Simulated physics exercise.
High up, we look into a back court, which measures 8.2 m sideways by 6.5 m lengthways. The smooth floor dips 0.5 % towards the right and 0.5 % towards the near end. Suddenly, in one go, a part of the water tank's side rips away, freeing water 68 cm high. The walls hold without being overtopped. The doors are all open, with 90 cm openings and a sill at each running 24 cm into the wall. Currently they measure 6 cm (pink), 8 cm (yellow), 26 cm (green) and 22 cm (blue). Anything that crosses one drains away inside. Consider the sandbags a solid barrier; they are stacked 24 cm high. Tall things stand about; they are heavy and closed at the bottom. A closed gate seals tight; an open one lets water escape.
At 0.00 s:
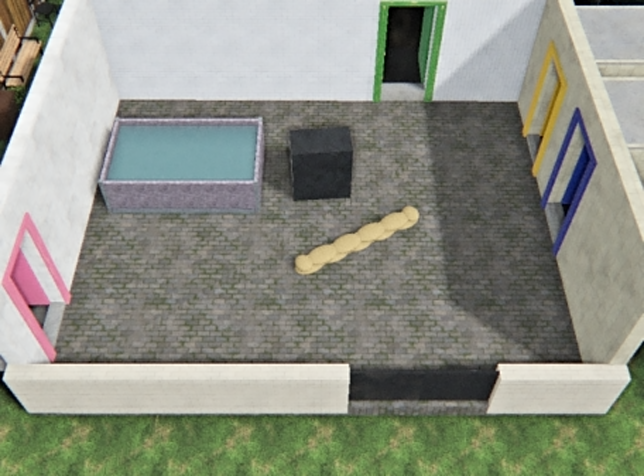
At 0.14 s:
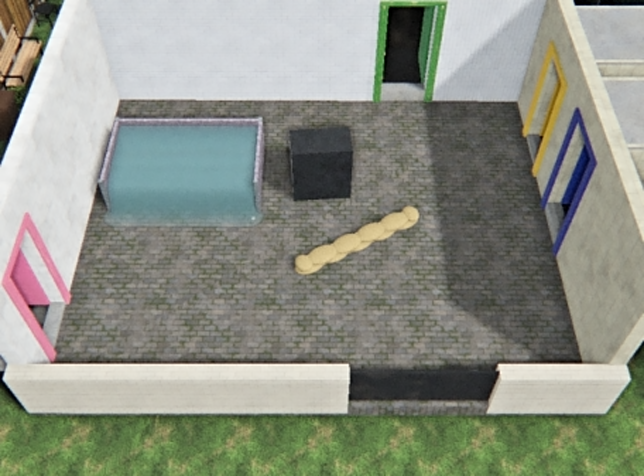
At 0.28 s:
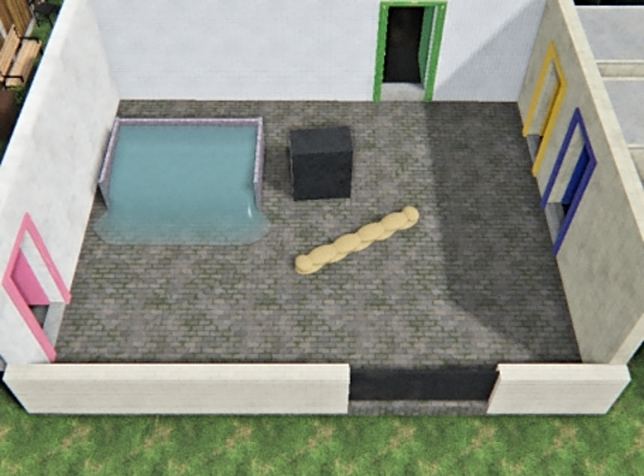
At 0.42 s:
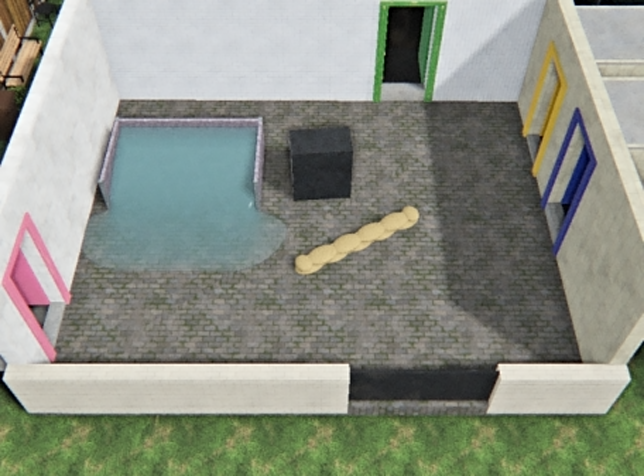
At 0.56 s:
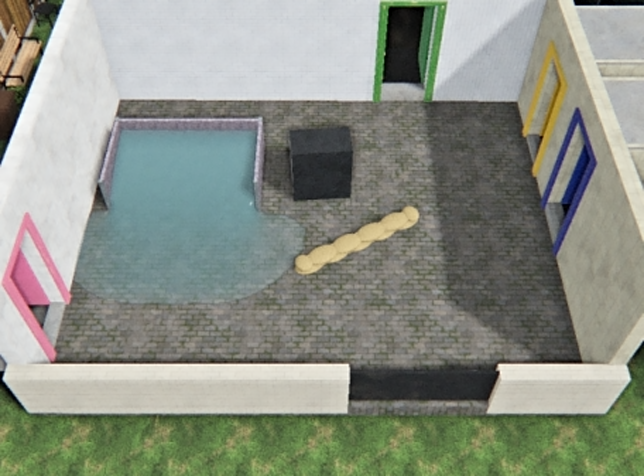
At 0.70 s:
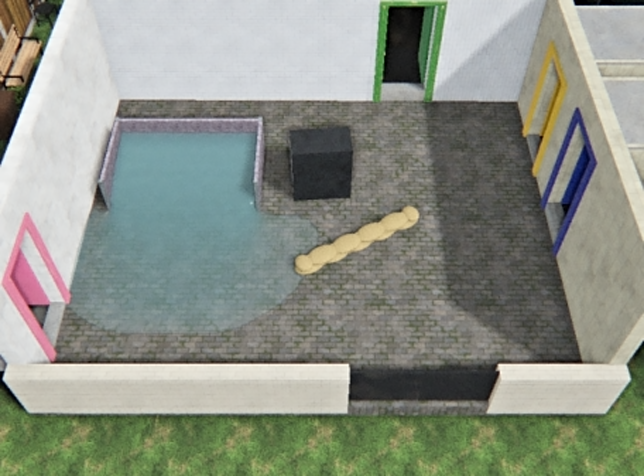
At the start, a full water tank stands still beside a dark block and a row of sandbags in a walled court with open coloured doors. Its near side gives way and water pours out, spreading across the paving towards the viewer, reaching the sandbags' left end while the pink door stays dry.
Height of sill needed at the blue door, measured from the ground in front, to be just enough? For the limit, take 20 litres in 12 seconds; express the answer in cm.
Approximately 7 cm.
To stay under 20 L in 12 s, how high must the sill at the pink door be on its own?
At pink, roughly 22 cm.
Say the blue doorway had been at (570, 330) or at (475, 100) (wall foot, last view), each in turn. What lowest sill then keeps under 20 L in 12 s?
Around 13.5 and 8.5 cm respectively.
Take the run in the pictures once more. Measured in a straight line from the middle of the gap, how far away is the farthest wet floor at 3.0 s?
The front is some 6.8 m out.
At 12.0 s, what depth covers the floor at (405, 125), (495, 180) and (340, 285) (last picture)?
Roughly 7, 7 and 3 centimetres.
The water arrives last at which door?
The answer is the green door.
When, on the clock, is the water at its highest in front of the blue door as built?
Near 7.0 seconds.
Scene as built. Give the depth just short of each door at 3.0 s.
Pink door 24 cm, yellow door 0 cm, green door 0 cm, blue door 0 cm.
After 1.4 s water covers 30 % of the floor, deepest (40 cm) near (57, 390); it has not reached the blue door.
After 3.0 s water covers 40 % of the floor, deepest (26 cm) near (69, 390); it has not reached the blue door.
After 12.0 s water covers 95 % of the floor, deepest (10 cm) near (519, 165); 6 cm at the blue door, 0 litres in over its 22 cm sill.
At the blue door as built, the water arrived by 4.5 s and peaked near 13 cm at 6.8 s.
With a sill of 6 cm, 31 litres would have come in within the 12 s; with 8 cm, 13 litres. So under 20 litres takes about 7 cm.
